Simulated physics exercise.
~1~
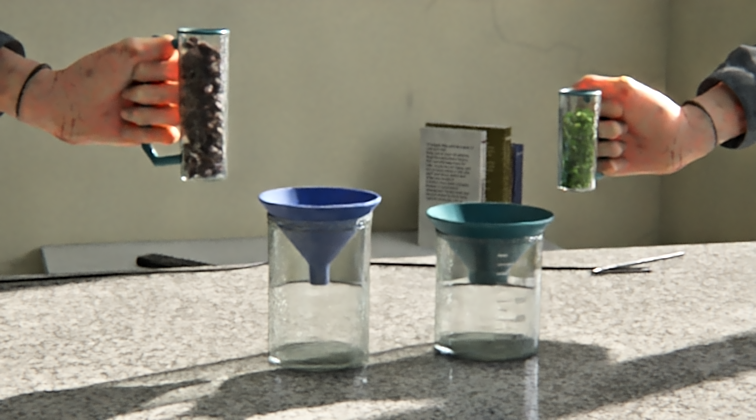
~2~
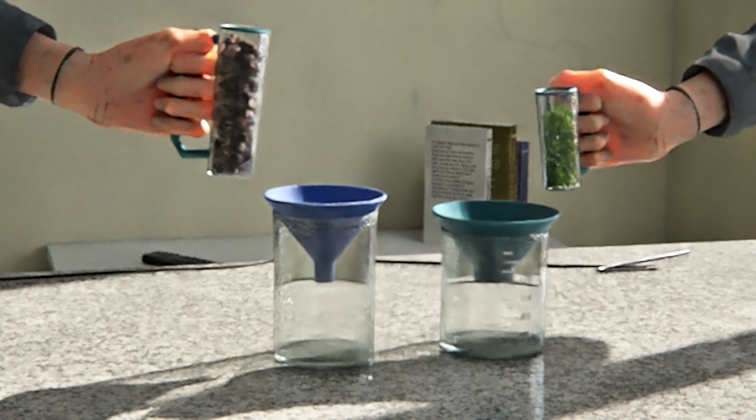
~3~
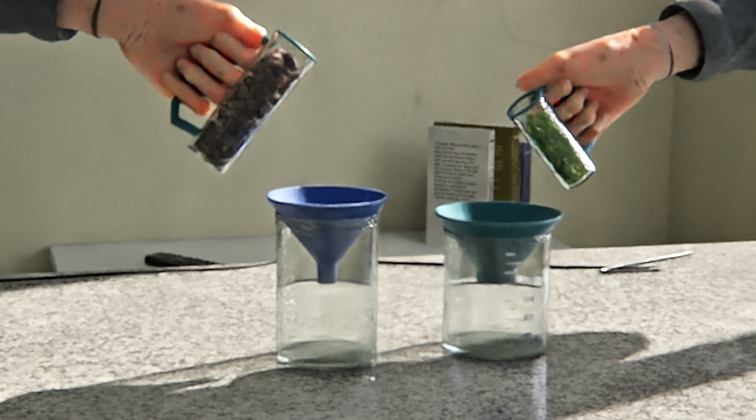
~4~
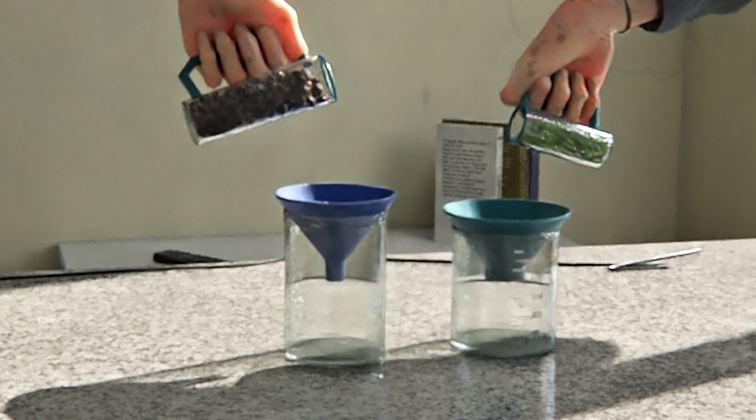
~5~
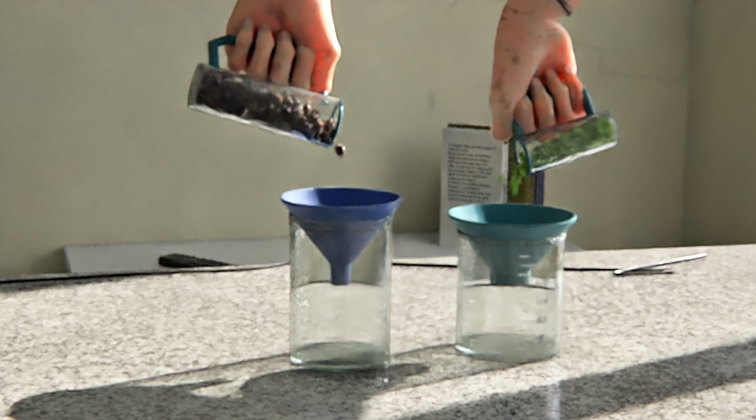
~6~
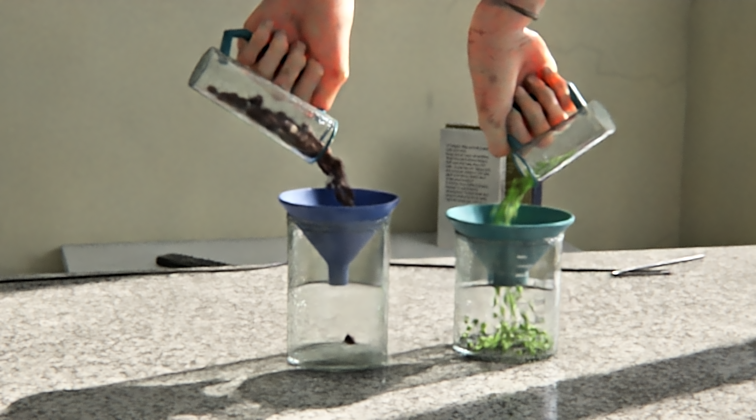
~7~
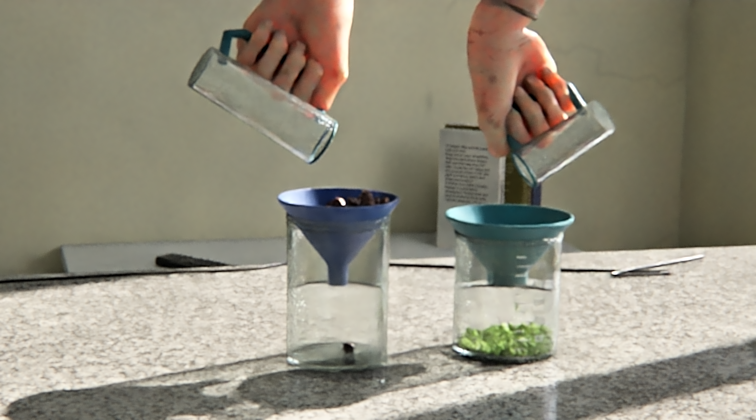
Two hands tip cups into funnels; dark pieces jam left, green bits fall through right.
